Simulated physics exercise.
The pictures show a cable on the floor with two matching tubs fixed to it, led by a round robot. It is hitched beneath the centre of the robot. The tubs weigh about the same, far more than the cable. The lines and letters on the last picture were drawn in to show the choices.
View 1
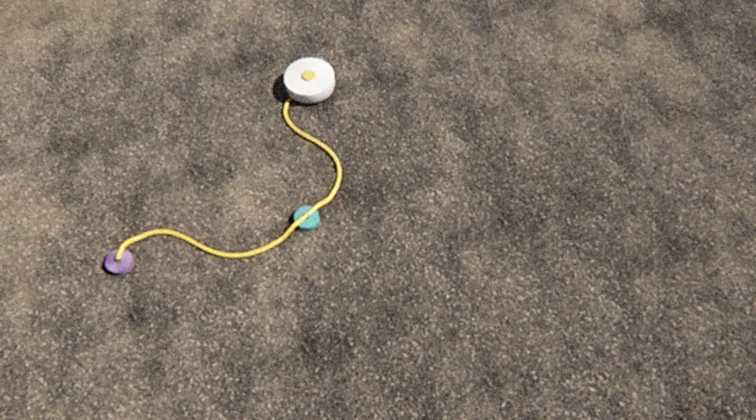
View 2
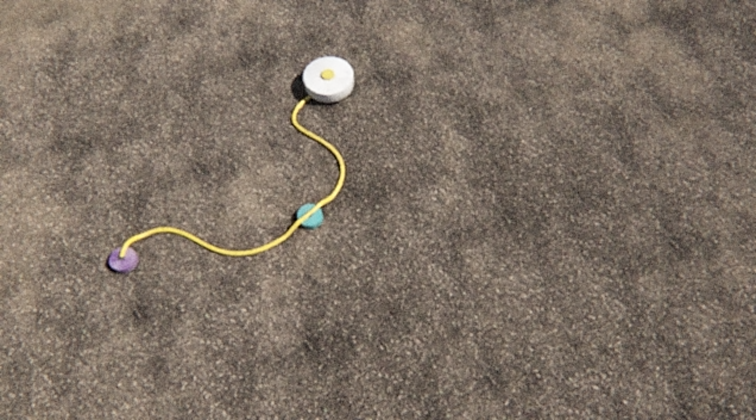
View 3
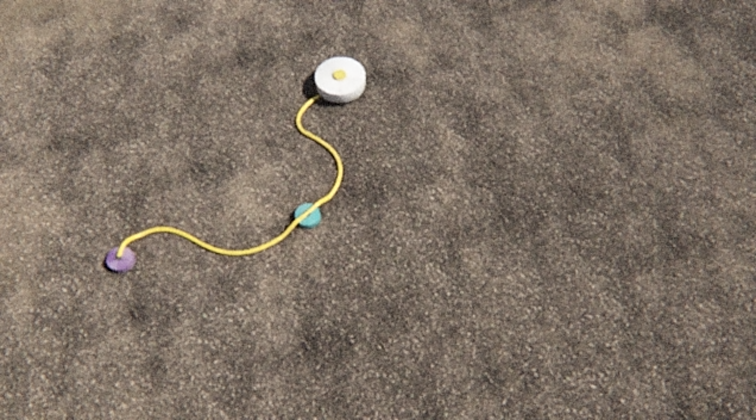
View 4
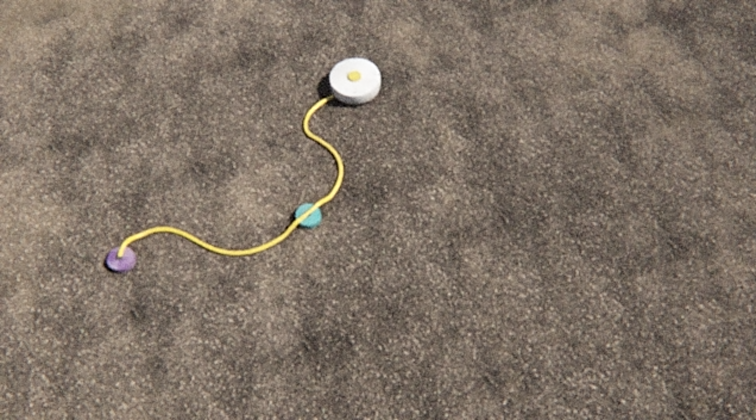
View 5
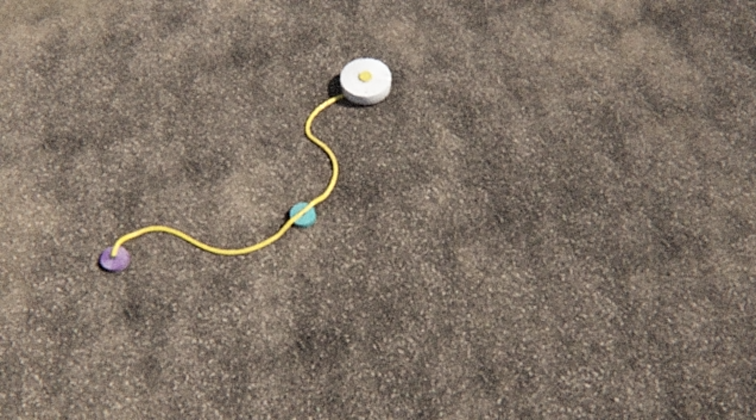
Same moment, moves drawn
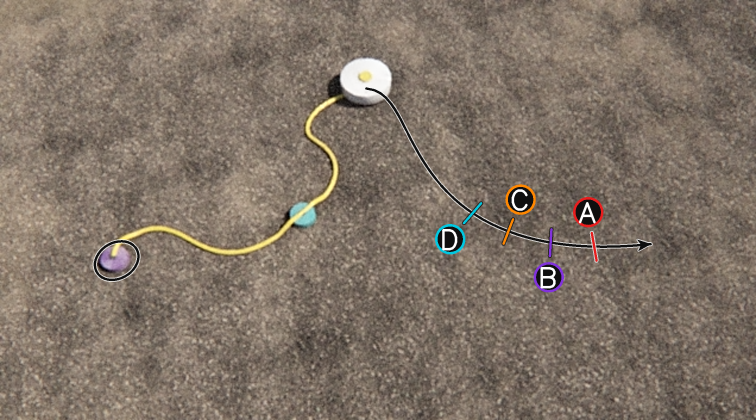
A round white robot with a yellow dot on top sits at the upper middle of a rough, mottled brown ground, seen from above at an angle. A yellow cable curves down from it in an S past a turquoise tub near the centre to a purple tub at the lower left. The robot moves slowly a short way right, drawing the cable's upper end along, while the tubs barely shift.
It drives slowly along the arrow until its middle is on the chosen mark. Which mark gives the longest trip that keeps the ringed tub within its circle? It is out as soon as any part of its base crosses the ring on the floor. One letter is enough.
No farther than B.
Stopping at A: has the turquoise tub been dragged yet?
Yes.
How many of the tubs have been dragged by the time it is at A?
Two.
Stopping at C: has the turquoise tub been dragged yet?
No.
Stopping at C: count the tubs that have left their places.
By then, none.
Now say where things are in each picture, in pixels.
The first frame shows purple tub (120, 261); turquoise tub (307, 218); robot (310, 82).
The second frame shows robot (329, 81); turquoise tub (310, 216).
The third frame shows robot (341, 81); turquoise tub (308, 215).
The fourth frame shows robot (355, 82); turquoise tub (308, 216).
The fifth frame shows robot (366, 83); turquoise tub (303, 215); purple tub (115, 258).
On the copy, A at (594, 247); B at (551, 243); C at (508, 231); D at (473, 213); the ring at (117, 260); the route from (366, 88) via (467, 209) to (651, 244).
On B. First, robot (415, 140); purple tub (115, 258); turquoise tub (303, 215).
Then, robot (470, 206); purple tub (115, 258); turquoise tub (303, 215).
Finally, robot (553, 238); purple tub (115, 258); turquoise tub (324, 221); the ringed tub at the far end is still in its ring.
By contrast, A drags the last tub to (142, 254); C is safe but short; D is safe but short.
